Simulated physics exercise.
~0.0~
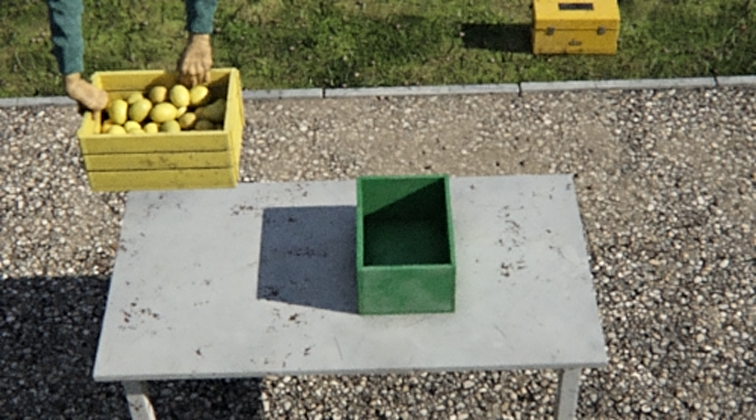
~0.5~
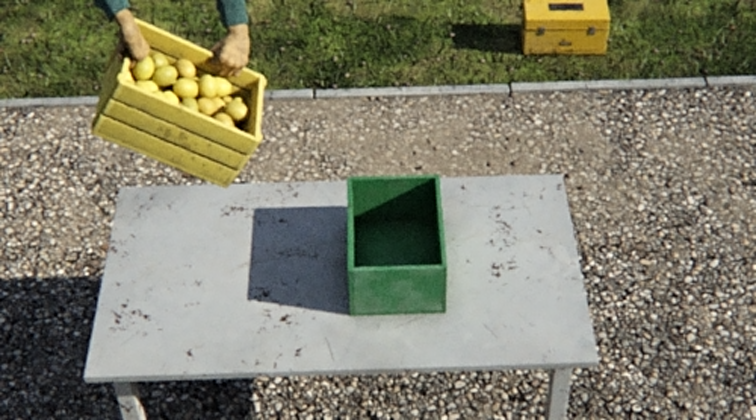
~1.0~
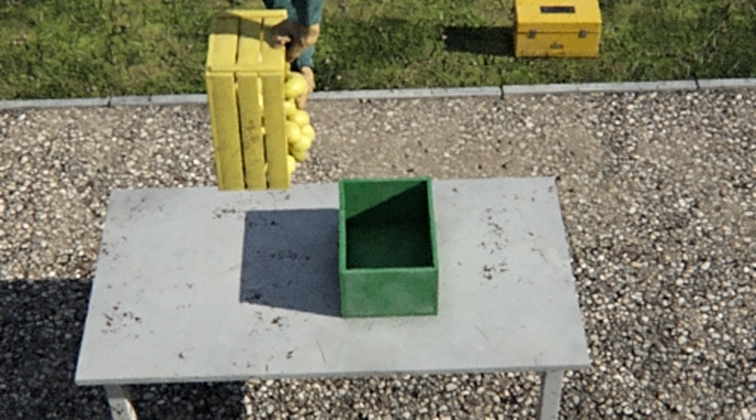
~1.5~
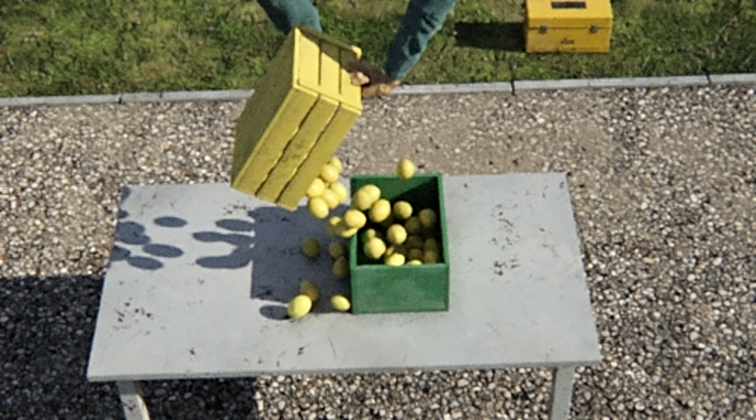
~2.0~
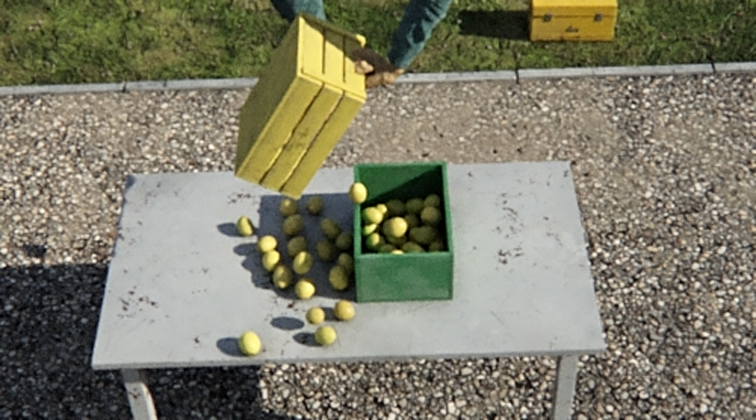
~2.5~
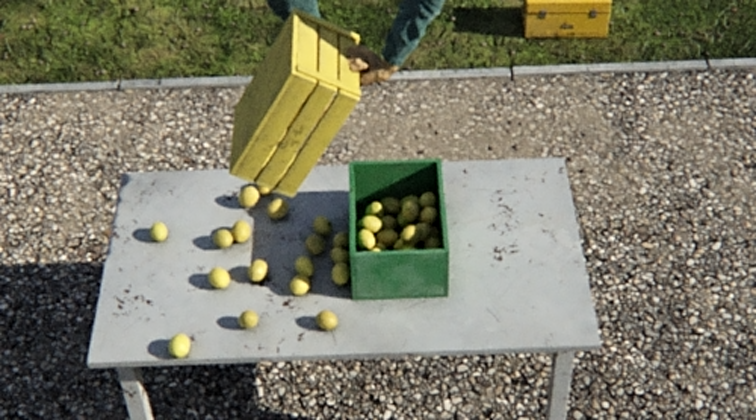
A yellow slatted box full of lemons is held by two hands in dark green sleeves above the left of a pale grey table, seen from above in a sunlit gravel yard. An open green carton stands near the table's middle, and a yellow case rests on the grass behind. The hands tip the box to the right, past upright, until its mouth faces down. Lemons tumble out, many into the carton and others onto the tabletop. The emptied box stays tilted while stray lemons roll leftward and spread, leaving the carton holding a heap and the rest scattered beside it.
